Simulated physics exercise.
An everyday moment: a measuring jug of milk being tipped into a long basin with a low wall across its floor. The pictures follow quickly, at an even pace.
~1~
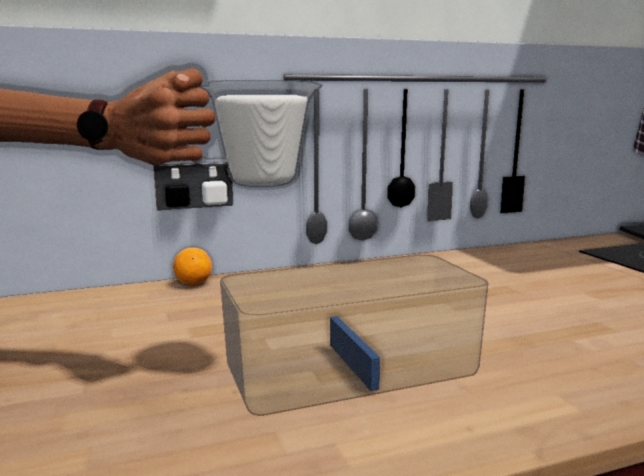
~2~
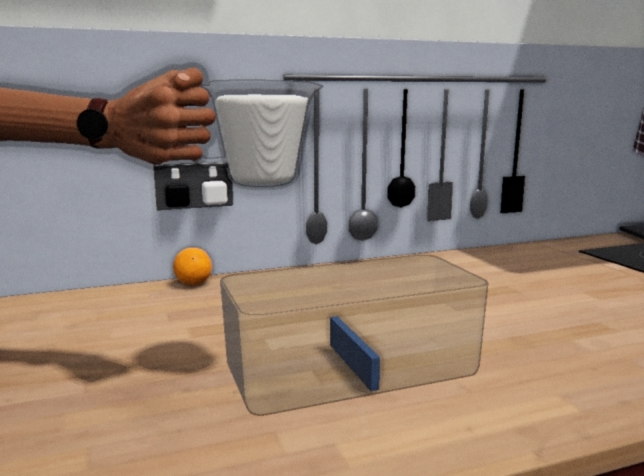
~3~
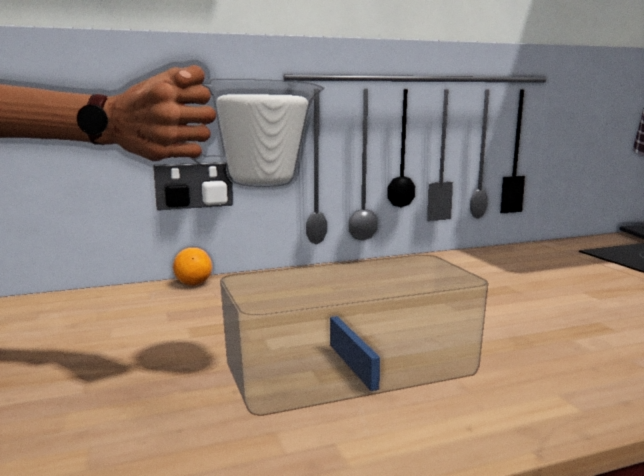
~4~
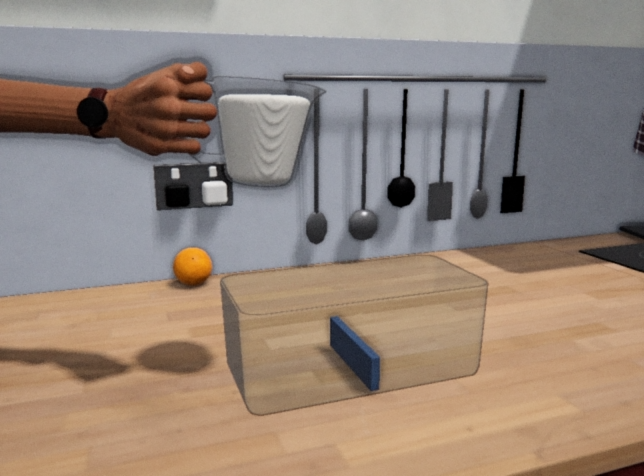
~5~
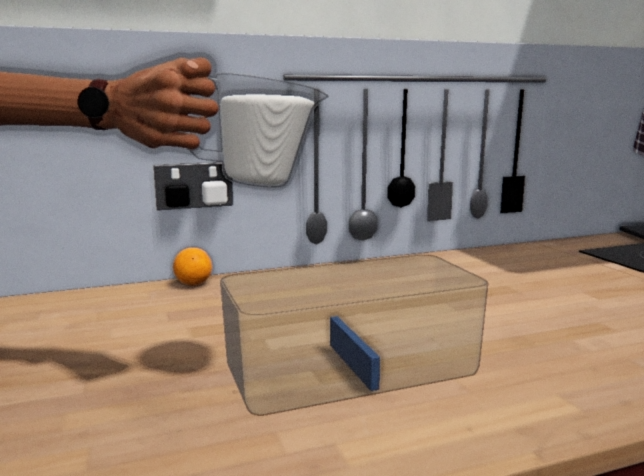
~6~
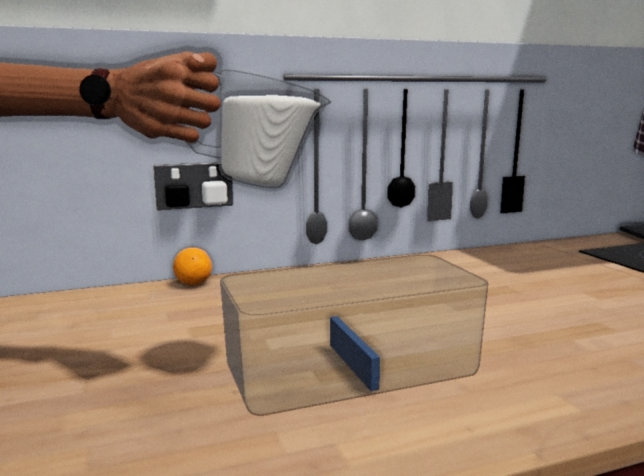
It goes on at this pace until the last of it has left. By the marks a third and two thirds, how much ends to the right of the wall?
In the end more than two thirds is right of the wall.
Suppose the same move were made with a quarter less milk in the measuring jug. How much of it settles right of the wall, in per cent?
It comes to 75 per cent or so.
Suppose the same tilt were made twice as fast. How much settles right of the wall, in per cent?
Near 65 %.
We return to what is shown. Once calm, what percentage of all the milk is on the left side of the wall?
Close to 15 per cent.
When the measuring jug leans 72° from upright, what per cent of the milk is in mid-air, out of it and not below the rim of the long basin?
Some 25 per cent.
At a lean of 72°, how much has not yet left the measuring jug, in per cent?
Near 65 %.
A moment on, the tilt is 72° and 64 per cent is still to pour, 0 is left of the wall and 10 right of it.
Next, the tilt is 107° and 8 per cent is still to pour, 4 is left of the wall and 70 right of it.
Then the tilt is 112° and 0 per cent is still to pour, 15 is left of the wall and 83 right of it.
Later the tilt is 112° and 0 per cent is still to pour, 15 is left of the wall and 83 right of it.
Finally, 15 per cent lies left of the wall, 83 right of it and 2 outside.
